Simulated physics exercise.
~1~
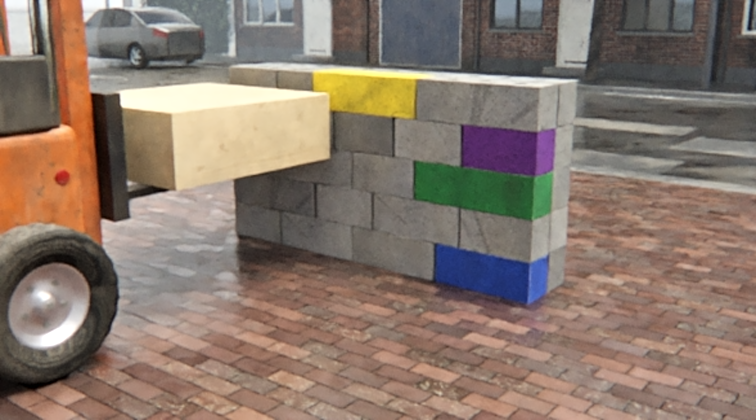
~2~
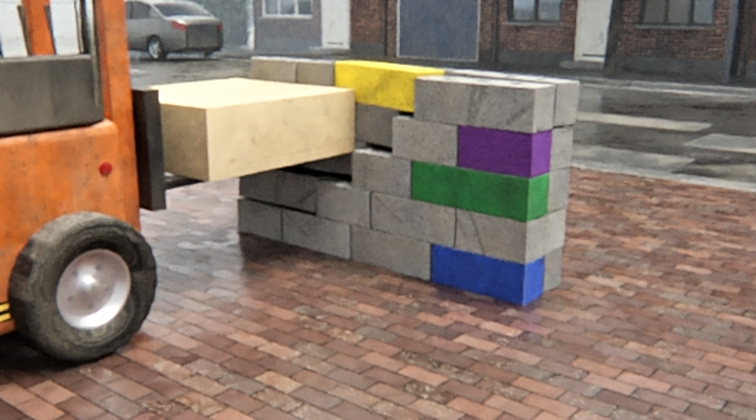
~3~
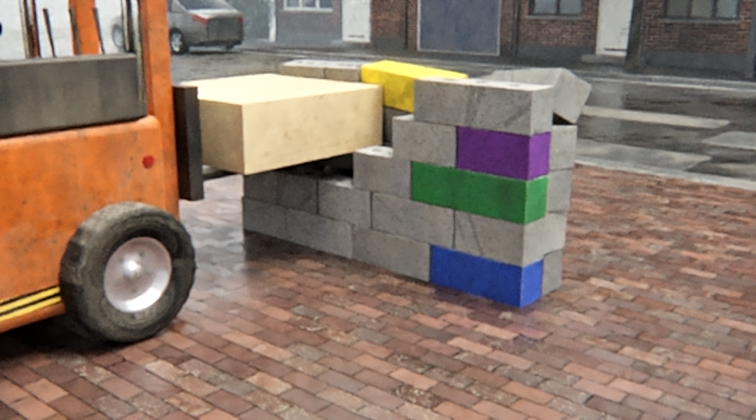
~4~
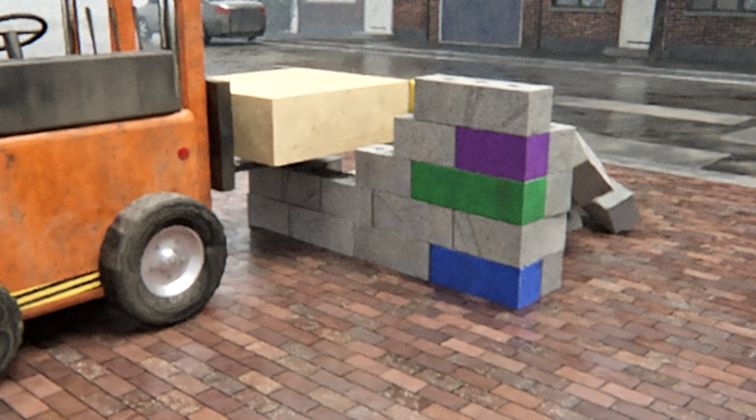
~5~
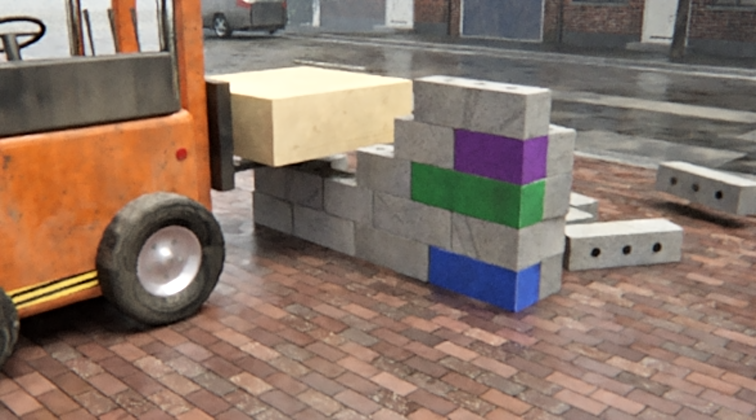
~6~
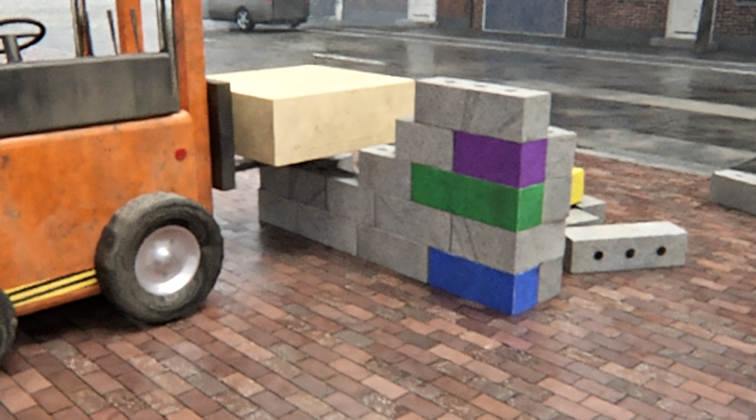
To begin with, an orange forklift holds a pale, boxy load against the left part of a grey block wall marked with yellow, purple, green and blue blocks, on a wet brick pavement. The forklift rolls to the right, and the load shoves the upper blocks along, carrying the yellow one with them. Blocks at the back tilt and tumble off behind the right end. The forklift then stops, while fallen blocks slide and roll out across the bricks. Finally, the yellow block lies behind the wall, while the purple, green and blue blocks remain in place.
